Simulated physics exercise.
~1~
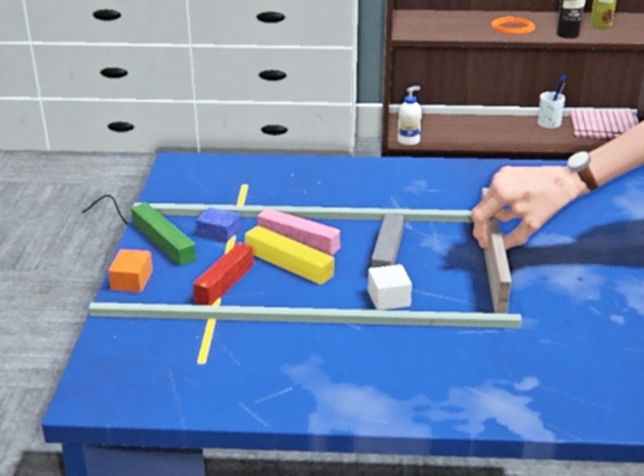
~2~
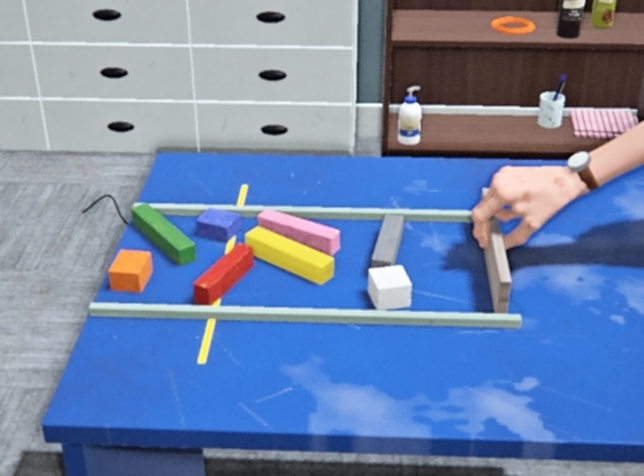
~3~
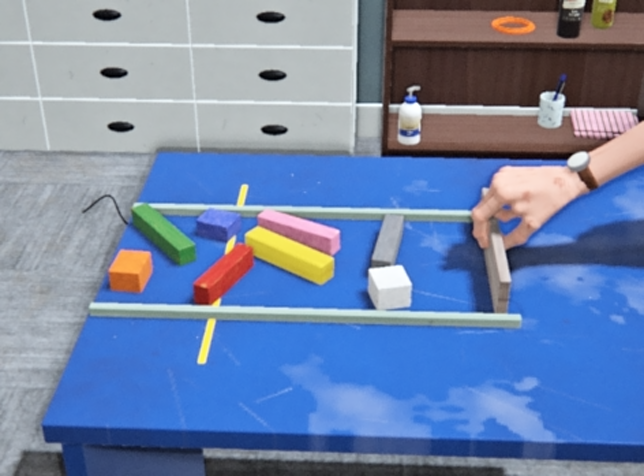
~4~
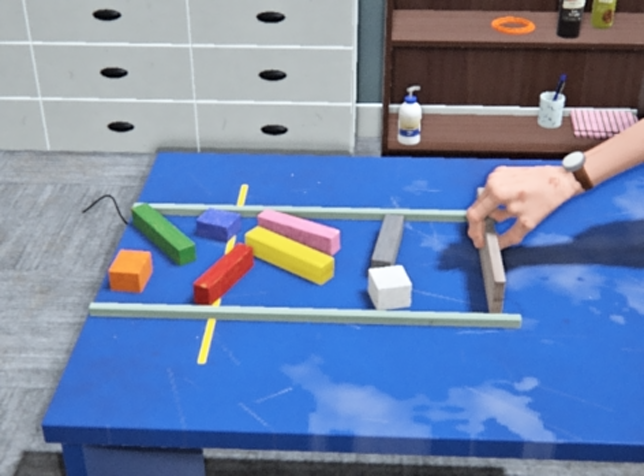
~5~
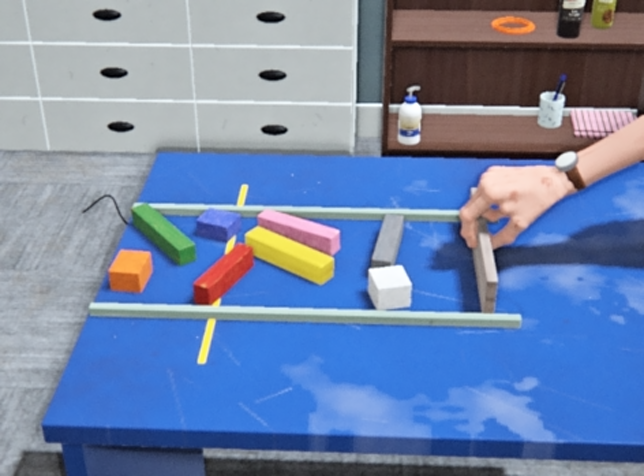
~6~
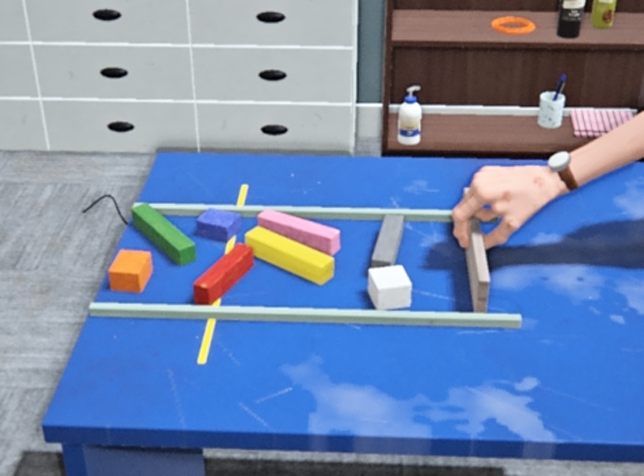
A hand wearing a wristwatch holds a brownish-grey board upright at the right end of two pale rails on a blue table, seen from slightly above, with drawers and a brown shelf behind. Between the rails lie orange, green, blue, red, yellow, pink, grey and white blocks, with yellow tape crossing beneath. The hand stays nearly still, then slides the board slightly left, while the blocks and camera remain still.
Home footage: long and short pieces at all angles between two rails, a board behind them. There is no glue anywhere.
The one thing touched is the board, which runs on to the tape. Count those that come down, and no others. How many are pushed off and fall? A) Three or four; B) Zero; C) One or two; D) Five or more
B, zero.
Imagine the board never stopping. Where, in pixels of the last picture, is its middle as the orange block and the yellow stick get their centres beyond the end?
The orange block gives roughly (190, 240), the yellow stick roughly (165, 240).
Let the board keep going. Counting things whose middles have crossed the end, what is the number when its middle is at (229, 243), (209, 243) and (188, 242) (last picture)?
First 0, next 0, last 2.
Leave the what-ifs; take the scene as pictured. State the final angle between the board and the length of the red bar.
Near 20 degrees.
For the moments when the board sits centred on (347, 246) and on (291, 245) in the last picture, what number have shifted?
4 by the first point, 6 by the second.
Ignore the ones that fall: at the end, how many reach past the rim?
I make it 1.
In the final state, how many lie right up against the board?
Well, it touches 2.
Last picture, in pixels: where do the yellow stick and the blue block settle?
(178, 251), and the other (182, 219).
Soon after, none off yet; orange block at rest near (131, 271); green bar at rest near (163, 234); blue block at rest near (219, 225).
At rest, the number that fall off is zero.
